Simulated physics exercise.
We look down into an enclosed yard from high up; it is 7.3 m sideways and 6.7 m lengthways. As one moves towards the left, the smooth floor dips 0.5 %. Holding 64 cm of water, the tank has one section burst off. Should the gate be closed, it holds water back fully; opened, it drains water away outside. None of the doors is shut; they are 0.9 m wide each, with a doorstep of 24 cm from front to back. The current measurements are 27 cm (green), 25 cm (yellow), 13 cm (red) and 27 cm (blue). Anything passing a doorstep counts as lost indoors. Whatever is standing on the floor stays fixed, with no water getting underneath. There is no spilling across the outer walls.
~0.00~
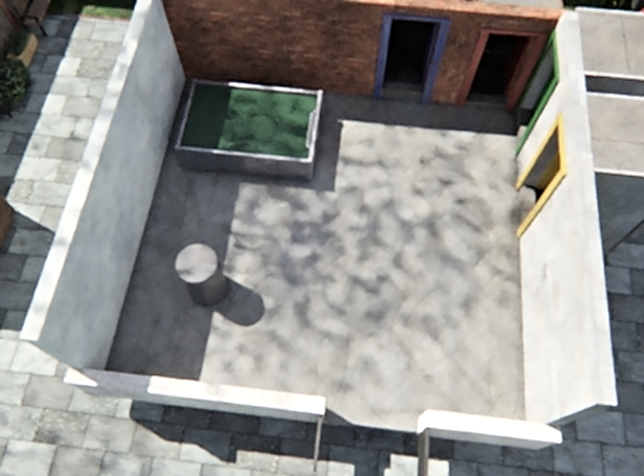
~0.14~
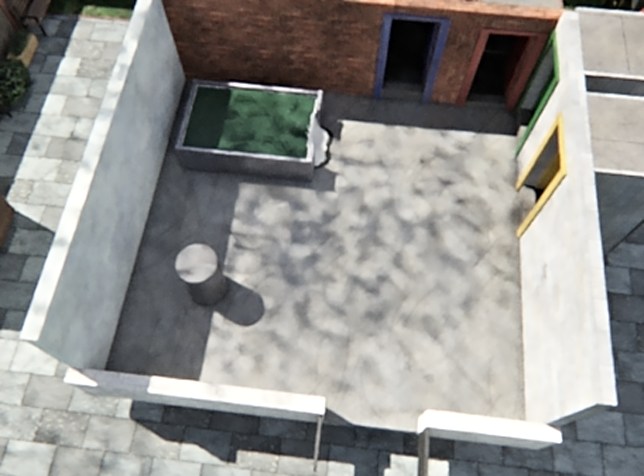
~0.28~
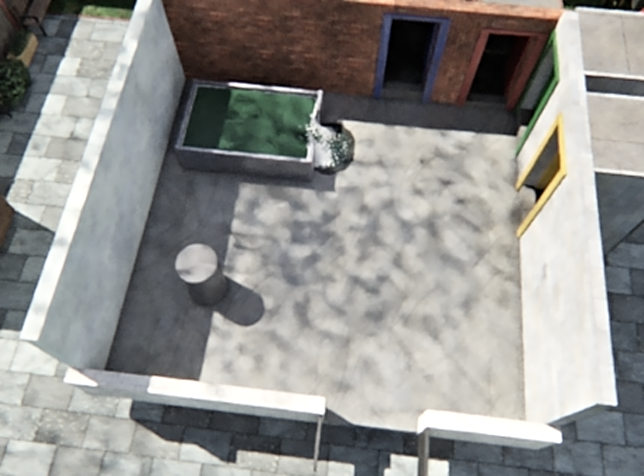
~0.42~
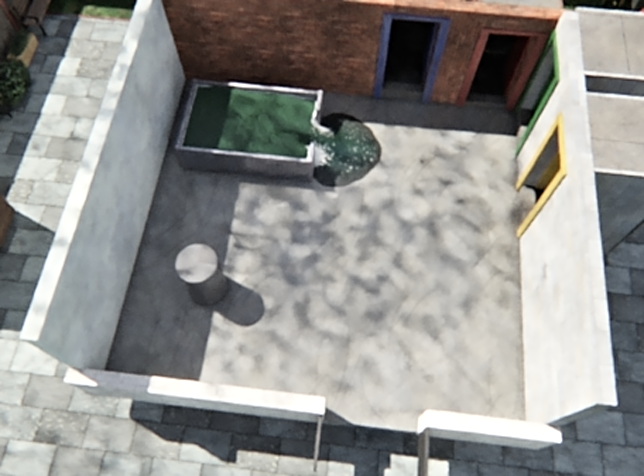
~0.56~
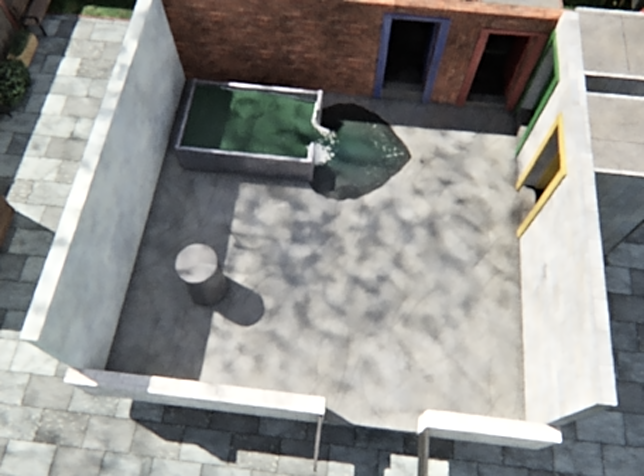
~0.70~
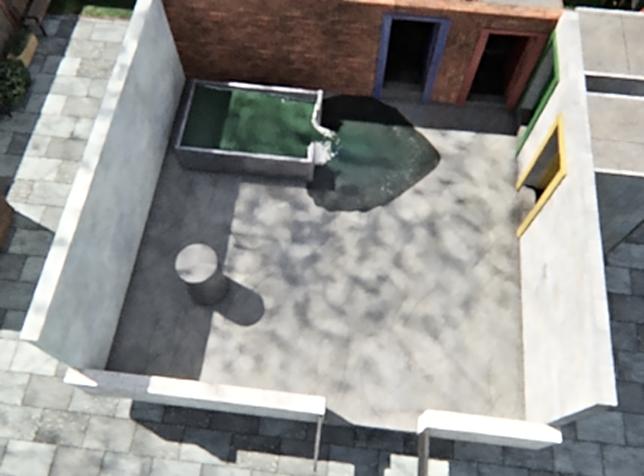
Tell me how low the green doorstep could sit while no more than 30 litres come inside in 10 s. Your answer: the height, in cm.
At least 20 cm or so.
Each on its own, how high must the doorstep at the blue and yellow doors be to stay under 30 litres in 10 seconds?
You'd want some 8.0 cm at blue and some 11.5 cm at yellow.
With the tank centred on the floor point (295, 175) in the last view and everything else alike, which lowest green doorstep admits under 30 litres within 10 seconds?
It must be around 15 cm tall.
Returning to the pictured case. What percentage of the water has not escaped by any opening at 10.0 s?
Something near 92 out of a hundred parts.
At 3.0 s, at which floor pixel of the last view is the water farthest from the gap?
Pixel: About (520, 365).
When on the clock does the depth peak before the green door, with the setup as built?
Approximately 2.6 s.
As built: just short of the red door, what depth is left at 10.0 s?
8.0 cm.
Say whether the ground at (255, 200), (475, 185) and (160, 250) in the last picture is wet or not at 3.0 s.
Status: Clear / submerged / clear.
After 1.4 s water covers 25 % of the floor, deepest (33 cm) near (323, 148); it has not reached the green door.
After 3.0 s water covers 40 % of the floor, deepest (29 cm) near (513, 124); 27 cm at the green door, 2 litres in over its 27 cm doorstep.
After 10.0 s water covers 75 % of the floor, deepest (10 cm) near (521, 418); 8 cm at the green door, 4 litres in over its 27 cm doorstep.
At the green door as built, the water arrived by 1.5 s and peaked near 29 cm at 2.6 s.
With a doorstep of 16.5 cm, 65 litres would have come in within the 10 s; with 22.5 cm, 18 litres. So under 30 litres takes about 20 cm.
